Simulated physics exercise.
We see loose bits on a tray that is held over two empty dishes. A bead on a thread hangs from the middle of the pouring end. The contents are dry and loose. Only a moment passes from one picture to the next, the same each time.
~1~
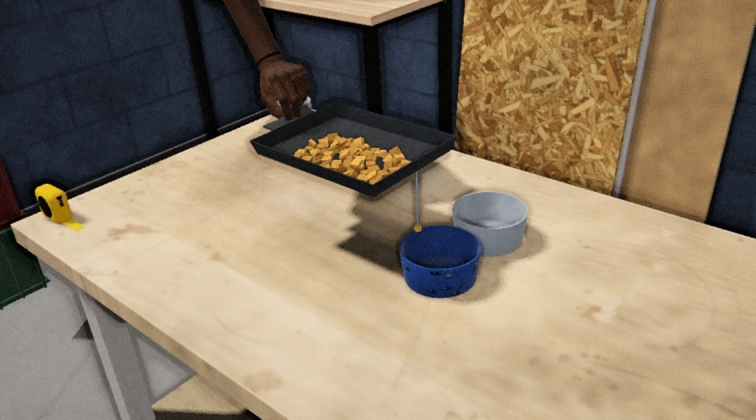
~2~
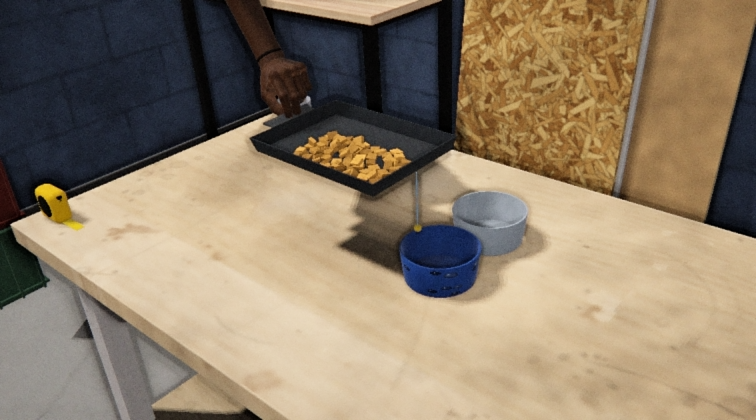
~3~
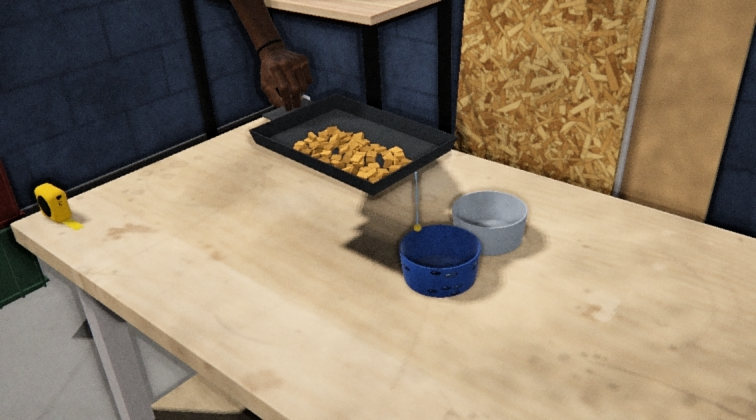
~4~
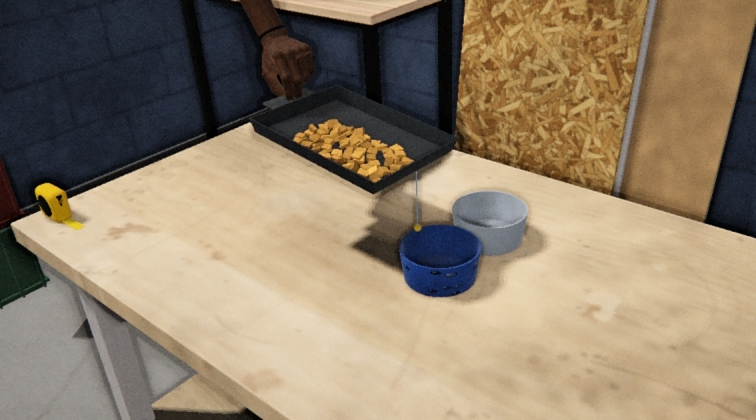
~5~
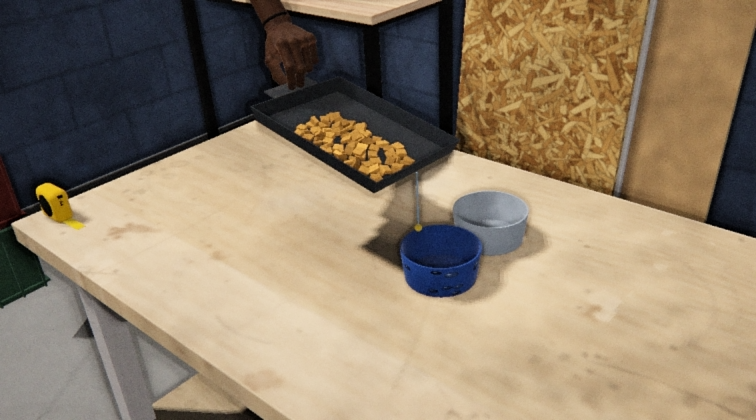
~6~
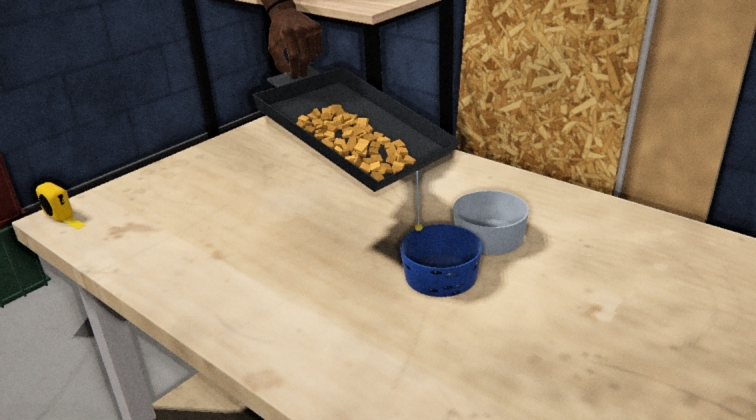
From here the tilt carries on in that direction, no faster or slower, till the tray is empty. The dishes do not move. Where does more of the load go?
The left dish gets more.
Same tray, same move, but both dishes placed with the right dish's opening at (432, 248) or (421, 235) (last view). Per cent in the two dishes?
First some 50, then 20 per cent.
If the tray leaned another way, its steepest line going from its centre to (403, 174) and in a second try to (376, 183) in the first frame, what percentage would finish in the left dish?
In turn 50 and 10 in a hundred.
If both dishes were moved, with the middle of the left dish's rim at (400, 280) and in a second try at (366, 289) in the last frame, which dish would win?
At the first place the right-hand dish, at the second right.
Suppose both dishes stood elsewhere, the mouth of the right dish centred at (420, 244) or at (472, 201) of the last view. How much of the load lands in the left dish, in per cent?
About 0 and 30 per cent.
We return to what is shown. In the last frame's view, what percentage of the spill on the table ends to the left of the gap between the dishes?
About 50 per cent.
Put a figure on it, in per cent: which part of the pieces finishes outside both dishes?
Roughly 30 in a hundred.
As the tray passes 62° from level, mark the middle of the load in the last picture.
Around (413, 153).
Soon, tray tipped steeply; all on the tray.
A while on, tray tipped past a quarter turn; most on the tray; a small part in the left dish; a small part in the right dish; a small part outside both; a small part in the air.
Towards the end, tray tipped past a quarter turn; about half in the left dish; about a quarter in the right dish; about a quarter outside both.
Finally, tray tipped past a quarter turn; about half in the left dish; about a quarter in the right dish; about a quarter outside both.
